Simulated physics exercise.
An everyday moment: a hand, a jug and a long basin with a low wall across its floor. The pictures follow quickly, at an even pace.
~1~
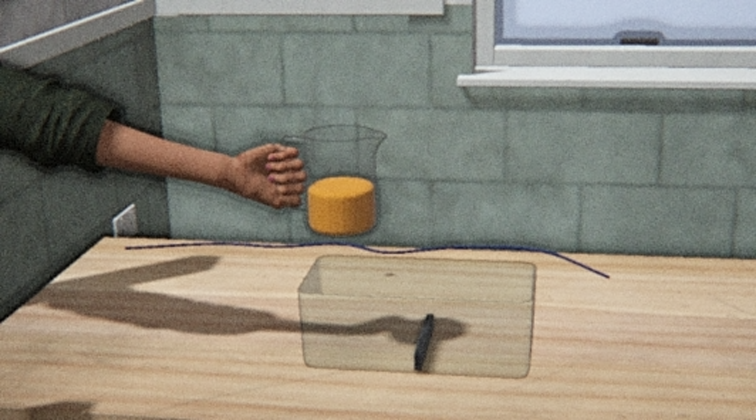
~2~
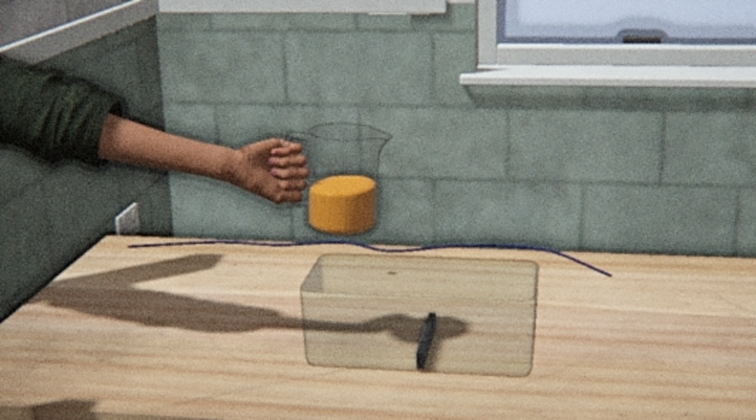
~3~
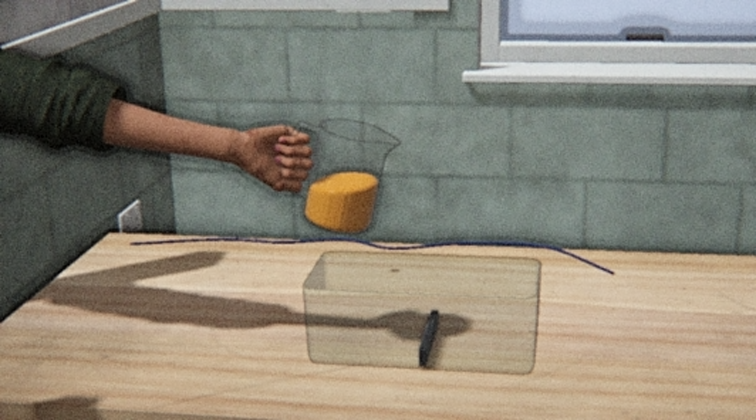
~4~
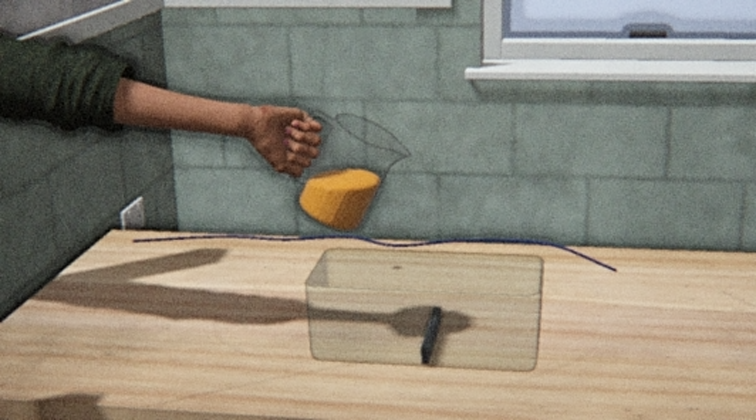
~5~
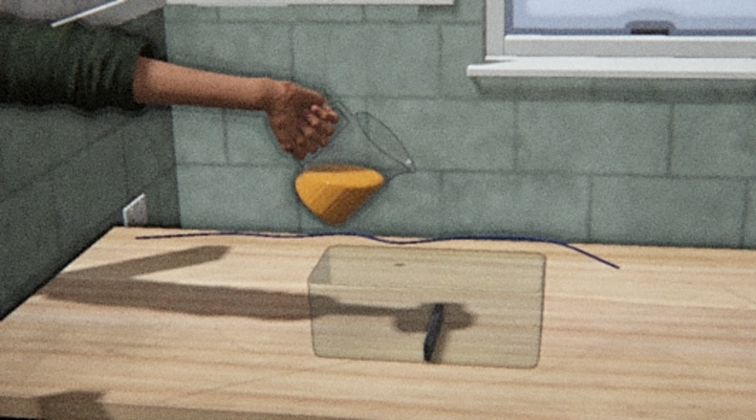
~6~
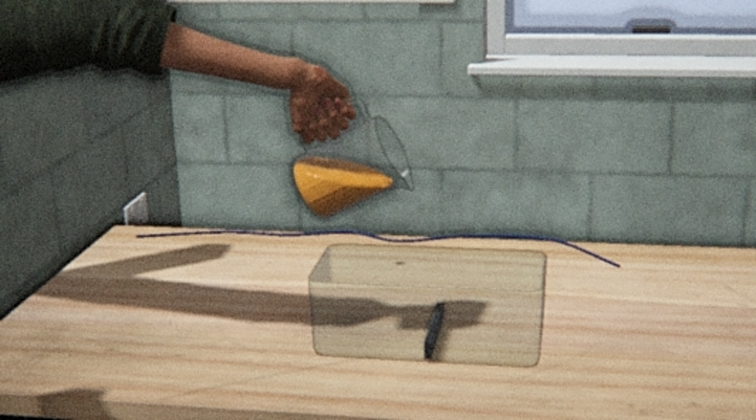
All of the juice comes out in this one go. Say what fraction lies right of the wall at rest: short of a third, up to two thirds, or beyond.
In the end more than two thirds is right of the wall.
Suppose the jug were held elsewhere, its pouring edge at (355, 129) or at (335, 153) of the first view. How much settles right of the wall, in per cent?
First some 15, then 15 per cent.
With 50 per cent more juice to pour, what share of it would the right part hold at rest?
About 85 per cent.
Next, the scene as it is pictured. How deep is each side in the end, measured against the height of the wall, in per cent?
The left part 10 per cent, the right part 60.
A moment on, the jug is tipped right over and 68 per cent is still to pour, 5 is left of the wall and 2 right of it.
Next, the jug is tipped right over and 24 per cent is still to pour, 6 is left of the wall and 53 right of it.
Then the jug is tipped right over and 6 per cent is still to pour, 9 is left of the wall and 76 right of it.
Later the jug is tipped right over and 1 per cent is still to pour, 12 is left of the wall and 85 right of it.
In the end 14 per cent lies left of the wall, 84 right of it and 2 outside.
